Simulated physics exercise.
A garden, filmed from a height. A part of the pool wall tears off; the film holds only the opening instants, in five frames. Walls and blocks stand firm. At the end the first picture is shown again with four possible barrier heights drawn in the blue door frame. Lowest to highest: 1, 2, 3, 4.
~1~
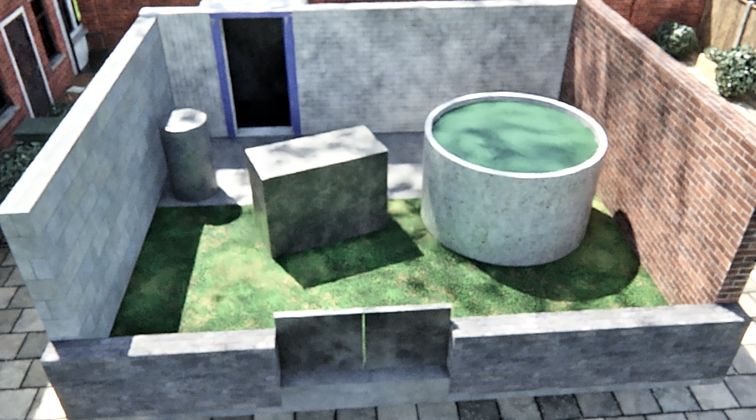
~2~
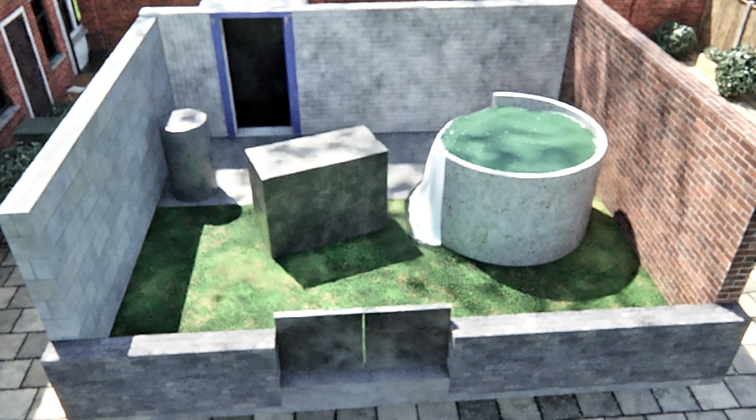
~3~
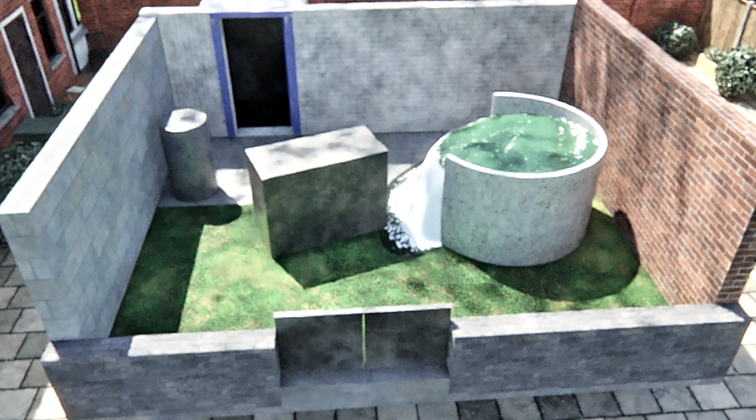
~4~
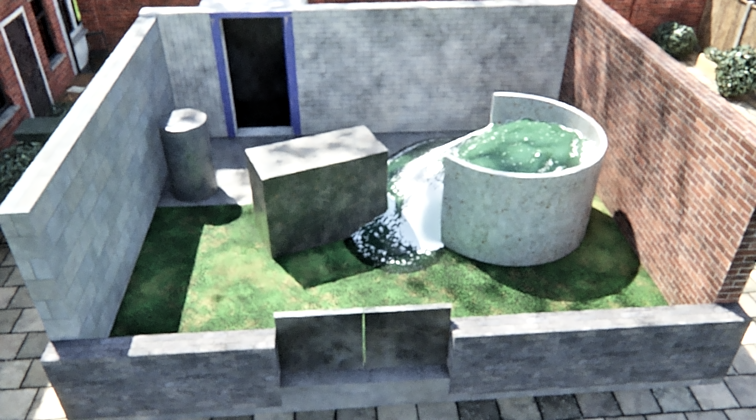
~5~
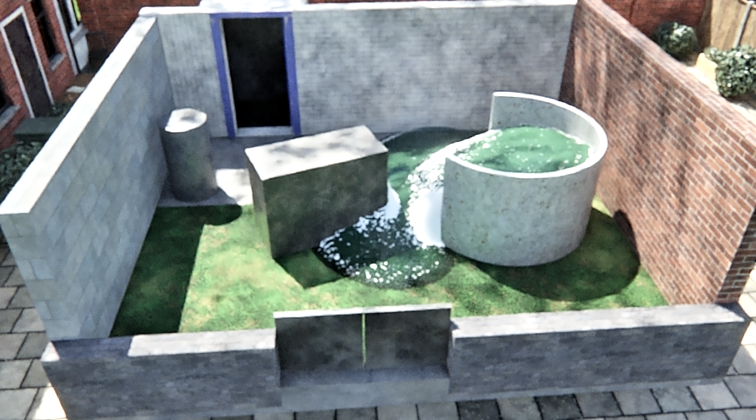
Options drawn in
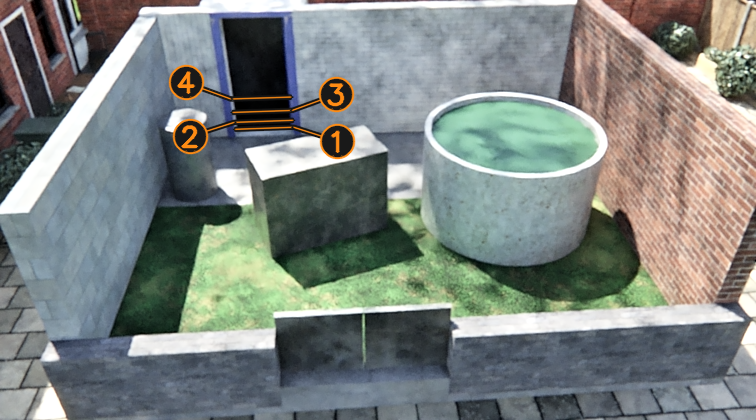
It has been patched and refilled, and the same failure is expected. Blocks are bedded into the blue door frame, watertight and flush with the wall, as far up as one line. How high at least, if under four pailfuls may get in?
The answer is mark 3.
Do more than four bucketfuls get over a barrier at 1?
Yes.
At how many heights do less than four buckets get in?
Two.
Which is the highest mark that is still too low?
2.
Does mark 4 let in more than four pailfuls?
No, that is safe.
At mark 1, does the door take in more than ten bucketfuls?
Yes.
On the marked copy, 1 at (264, 128); 2 at (263, 121); 3 at (262, 111); 4 at (261, 98); from the bottom up 1, 2, 3, 4.
Choosing 1, some 25 bucketfuls get in.
Choosing 2, about 8 bucketfuls get in.
Choosing 3, a splash gets over, under a bucket.
Choosing 4, nothing gets over.
